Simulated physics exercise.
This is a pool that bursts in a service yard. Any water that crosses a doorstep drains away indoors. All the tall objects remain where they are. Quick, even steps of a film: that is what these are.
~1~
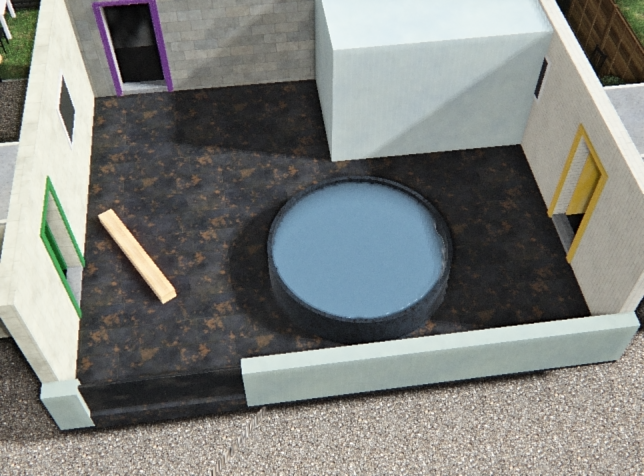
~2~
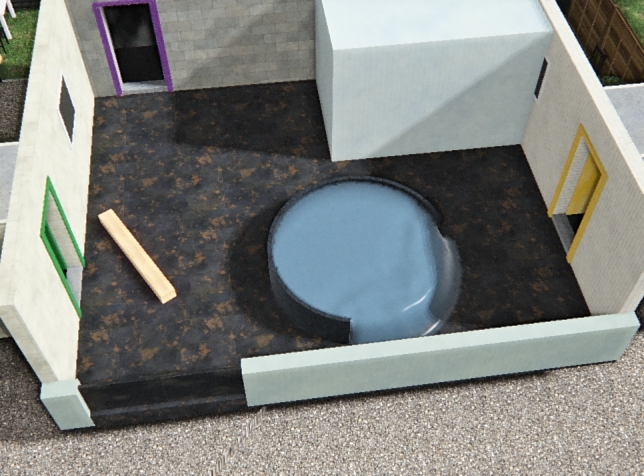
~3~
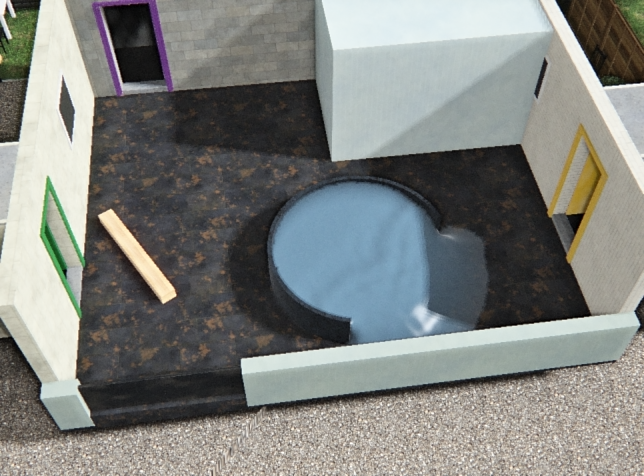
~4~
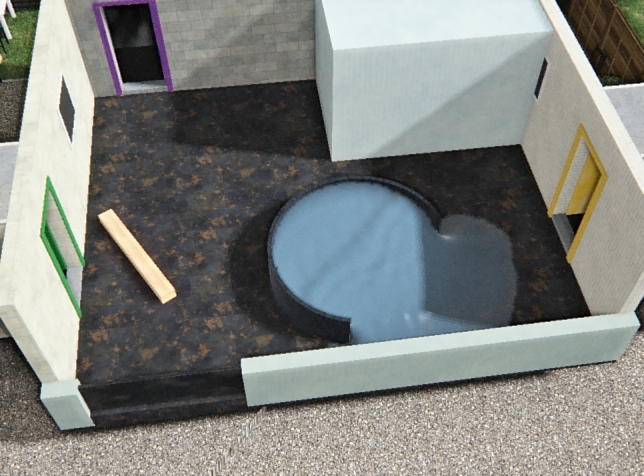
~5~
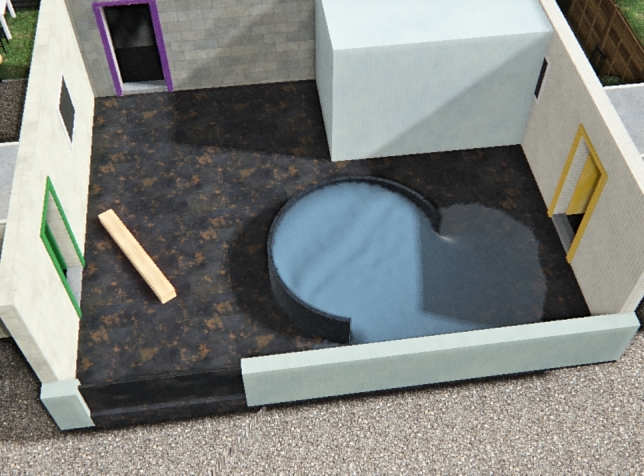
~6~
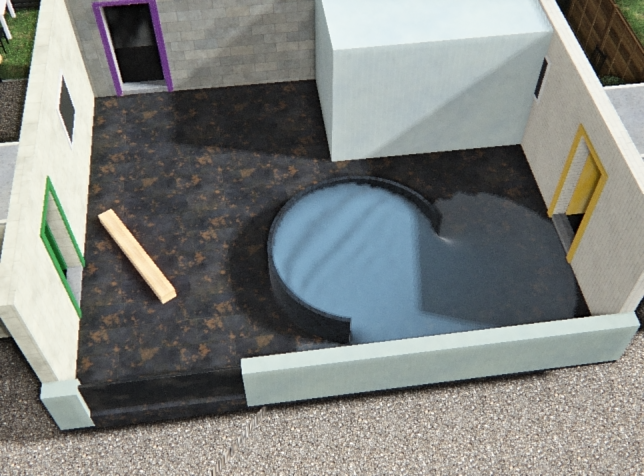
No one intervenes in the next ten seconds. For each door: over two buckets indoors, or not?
One by one: The green door gets two buckets or fewer; the purple door gets two buckets or fewer; the yellow door gets over two buckets.
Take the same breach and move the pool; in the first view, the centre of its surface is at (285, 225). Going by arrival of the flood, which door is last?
Bringing up the rear is the door marked purple.
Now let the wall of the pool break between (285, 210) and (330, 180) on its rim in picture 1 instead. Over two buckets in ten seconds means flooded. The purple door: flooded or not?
In brief, the purple door exceeds the mark.
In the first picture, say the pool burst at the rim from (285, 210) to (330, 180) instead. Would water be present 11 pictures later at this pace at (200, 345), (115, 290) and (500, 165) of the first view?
Taking the three spots as listed, they end up spared, spared and spared.
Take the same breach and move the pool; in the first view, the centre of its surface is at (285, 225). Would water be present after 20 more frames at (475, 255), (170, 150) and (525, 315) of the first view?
Soaked, spared, soaked.
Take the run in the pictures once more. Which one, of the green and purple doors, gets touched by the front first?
Answer: The green door.
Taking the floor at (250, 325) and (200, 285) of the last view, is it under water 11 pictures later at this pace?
Taking them as listed, I'd call them soaked and soaked.
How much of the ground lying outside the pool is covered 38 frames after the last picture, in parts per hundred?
I'd put it at roughly 75 per cent.
A moment on, water covers 25 % of the floor; the green door not reached, the purple door not reached, the yellow door over two buckets in.
Next, water covers 30 % of the floor; the green door not reached, the purple door not reached, the yellow door over two buckets in.
Then, water covers 50 % of the floor; the green door wet at the sill, nothing in, the purple door not reached, the yellow door far over two buckets in.
Later, water covers 75 % of the floor; the green door under two buckets in, the purple door not reached, the yellow door far over two buckets in.
In the end, water covers 90 % of the floor; the green door under two buckets in, the purple door wet at the sill, nothing in, the yellow door far over two buckets in.
